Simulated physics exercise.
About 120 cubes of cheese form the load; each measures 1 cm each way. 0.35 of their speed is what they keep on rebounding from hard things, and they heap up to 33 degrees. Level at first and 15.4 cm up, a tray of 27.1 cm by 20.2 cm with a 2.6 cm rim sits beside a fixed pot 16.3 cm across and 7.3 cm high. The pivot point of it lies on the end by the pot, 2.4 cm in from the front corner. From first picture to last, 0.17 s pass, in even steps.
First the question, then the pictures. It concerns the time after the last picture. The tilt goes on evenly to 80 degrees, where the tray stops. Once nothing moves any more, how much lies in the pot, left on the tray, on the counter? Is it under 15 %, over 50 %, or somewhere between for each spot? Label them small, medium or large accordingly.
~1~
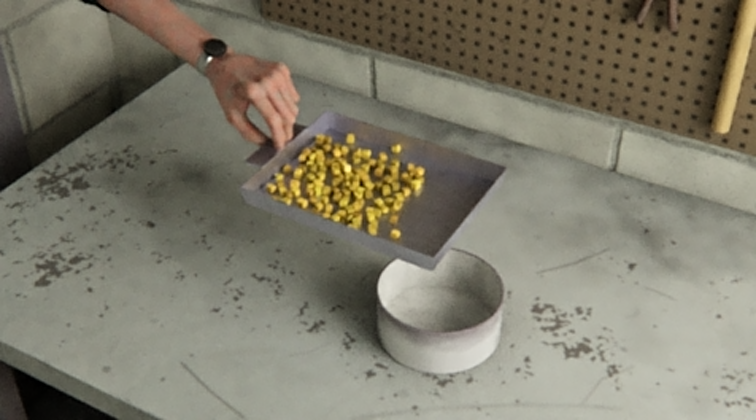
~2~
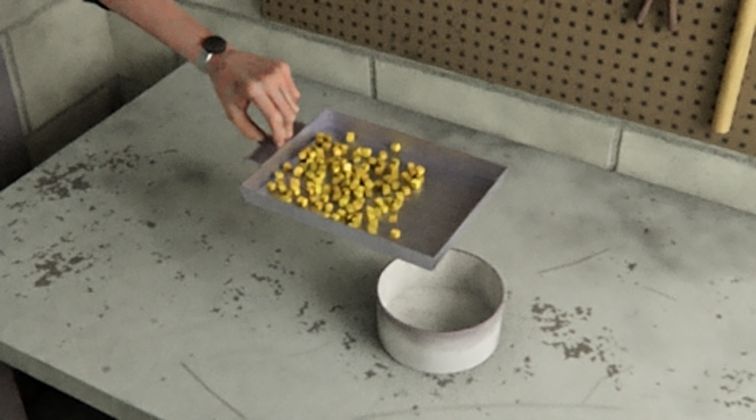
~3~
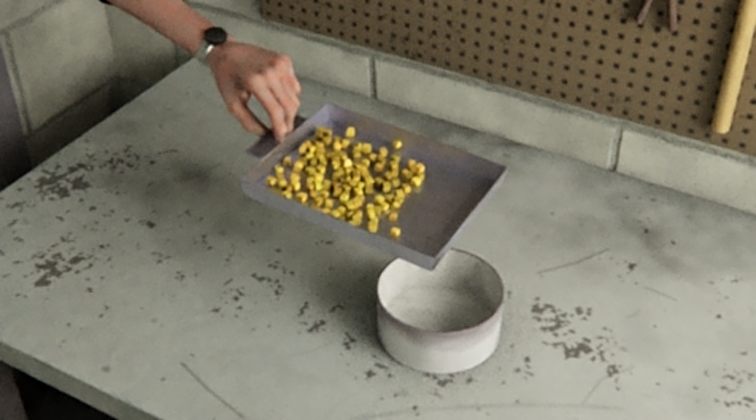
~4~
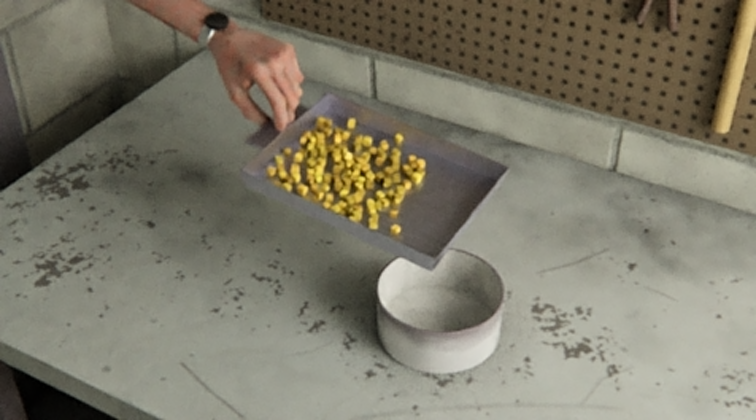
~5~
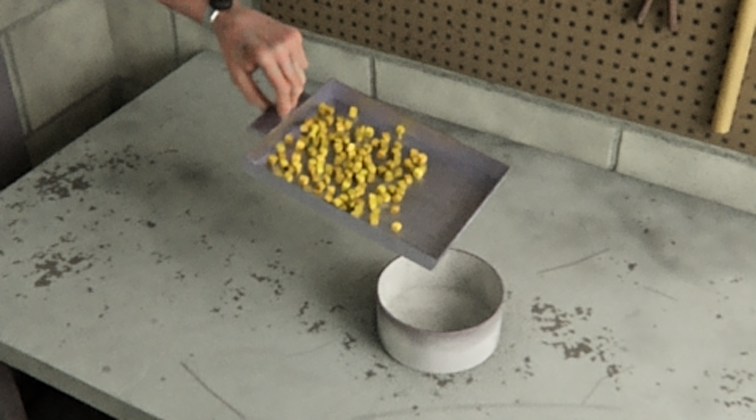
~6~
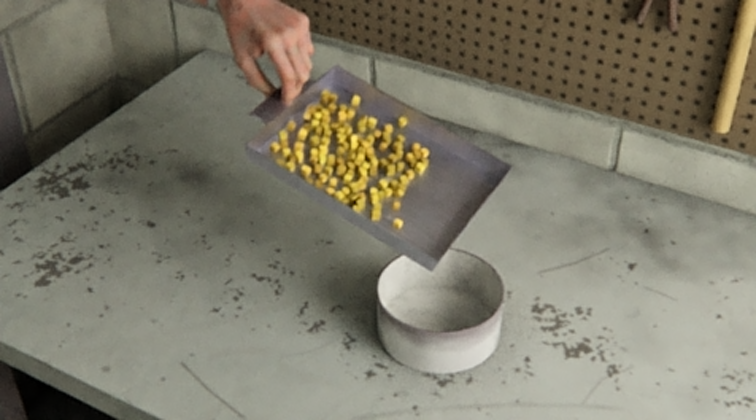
Pot - small, tray - medium, counter - large.
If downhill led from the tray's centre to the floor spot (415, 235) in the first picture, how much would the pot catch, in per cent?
That would be close to 0 per cent.
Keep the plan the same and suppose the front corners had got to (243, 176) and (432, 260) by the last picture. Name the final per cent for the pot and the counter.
Pot: 0, counter: 80.
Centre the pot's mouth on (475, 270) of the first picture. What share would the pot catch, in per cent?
About 10 per cent.
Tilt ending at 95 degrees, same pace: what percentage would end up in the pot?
Around 10 %, I reckon.
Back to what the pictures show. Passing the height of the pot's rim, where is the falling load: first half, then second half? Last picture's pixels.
At about (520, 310), then at (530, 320).
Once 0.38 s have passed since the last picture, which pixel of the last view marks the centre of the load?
The middle of the load should be at about (458, 185) by then.
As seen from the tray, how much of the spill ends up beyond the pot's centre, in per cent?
I'd put it at close to 100 per cent.
Then, 0.23 s after the last picture, tilt 49 degrees; the tray holds 100 %, the pot 0 %.
Then, 0.38 s after the last picture, tilt 71 degrees; the tray holds 100 %, the pot 0 %.
Then, 0.65 s after the last picture, tilt 80 degrees; the tray holds 25 %, the pot 0 %.
In the end, pot 5 %, tray 20 %, counter 75 %.
